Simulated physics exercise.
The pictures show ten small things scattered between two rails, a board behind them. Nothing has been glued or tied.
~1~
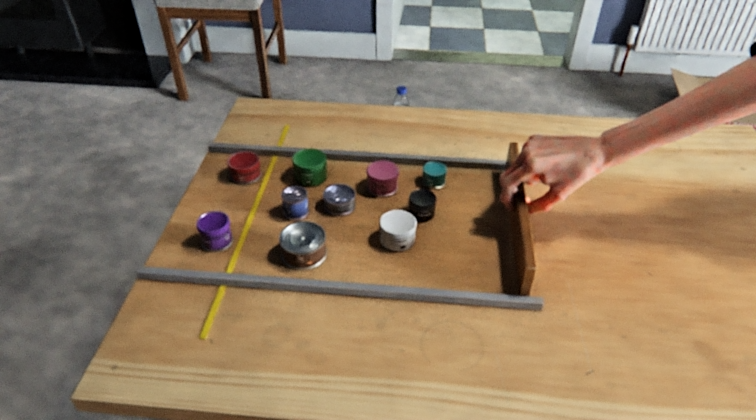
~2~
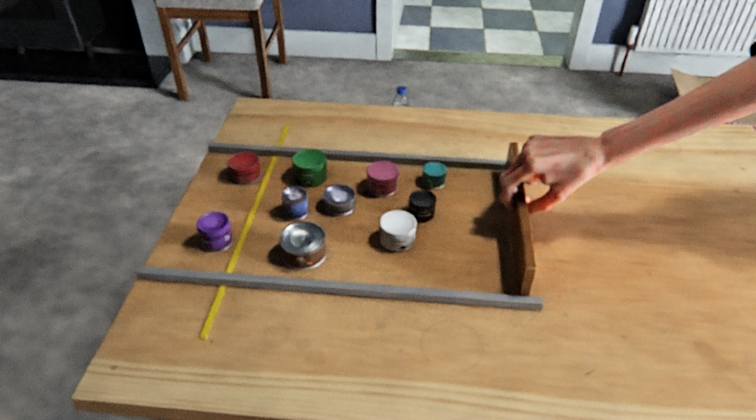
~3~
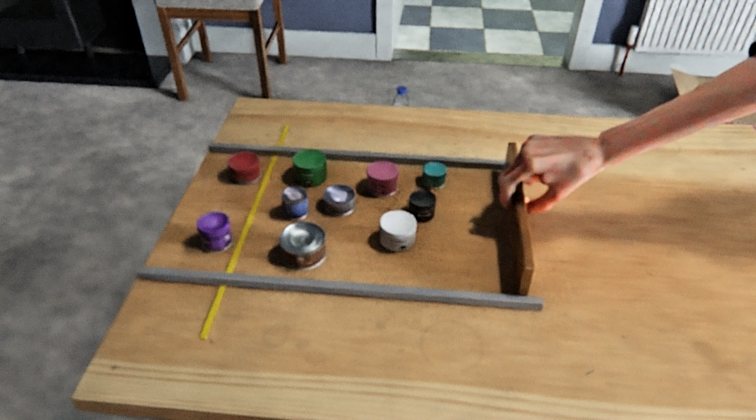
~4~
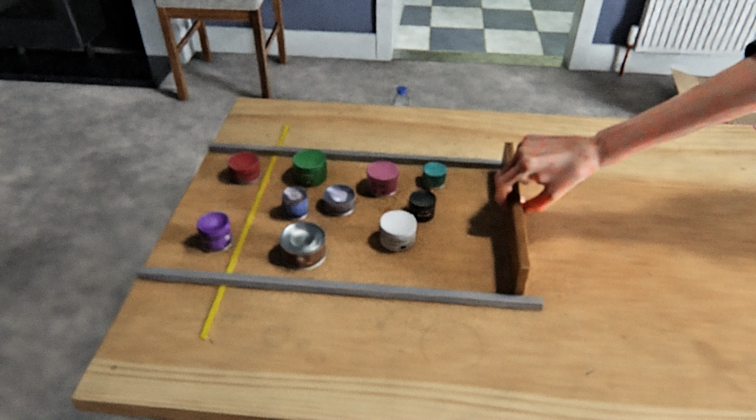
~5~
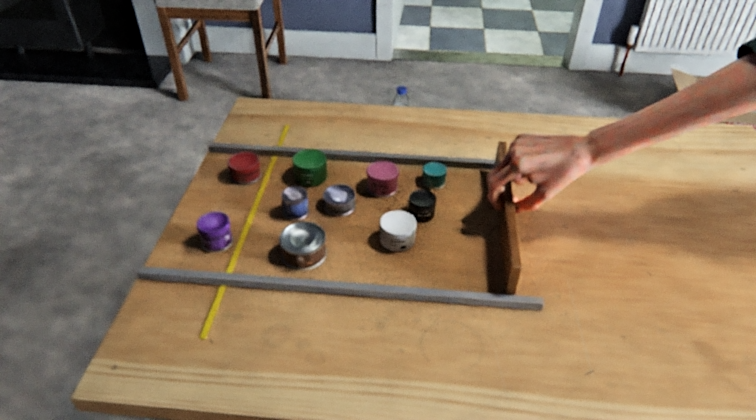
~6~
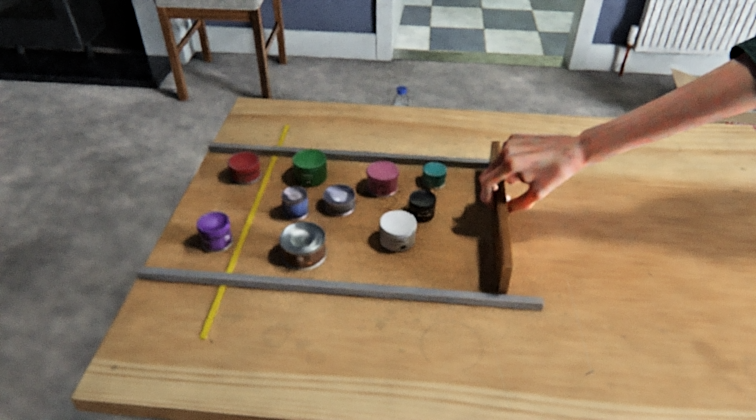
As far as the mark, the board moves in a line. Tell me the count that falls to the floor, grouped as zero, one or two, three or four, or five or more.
The count is zero.
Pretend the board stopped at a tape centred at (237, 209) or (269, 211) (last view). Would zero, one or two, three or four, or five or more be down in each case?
Result, try 1: Just one or two; try 2: No fall at all.
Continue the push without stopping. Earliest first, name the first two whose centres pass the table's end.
The order is the red tin, then the purple pot.
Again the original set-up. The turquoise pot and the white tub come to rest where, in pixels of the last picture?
The turquoise pot comes to rest at (261, 156), and the white tub comes to rest at (230, 215).
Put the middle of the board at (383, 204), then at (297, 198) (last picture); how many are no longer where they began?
Moved so far: 4, later 9.
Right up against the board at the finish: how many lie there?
Count recorded: 5.
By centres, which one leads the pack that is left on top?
The red tin.
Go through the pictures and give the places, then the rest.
The first frame shows red tin (245, 168); purple pot (215, 232); blue pot (295, 203); board (518, 213); tape (254, 210).
The second frame shows purple pot (215, 232); green tub (310, 168).
The third frame shows blue pot (295, 204); turquoise pot (434, 176).
The fourth frame shows red tin (245, 168); brown tin (303, 246).
The fifth frame shows purple pot (215, 232); board (506, 212).
The sixth frame shows red tin (245, 168); purple pot (215, 232); blue pot (295, 204); board (498, 211); tape (254, 210).
Soon after, none off yet; red tin at rest near (245, 168); purple pot at rest near (215, 232); blue pot at rest near (295, 204).
At rest, the number that fall off is zero.
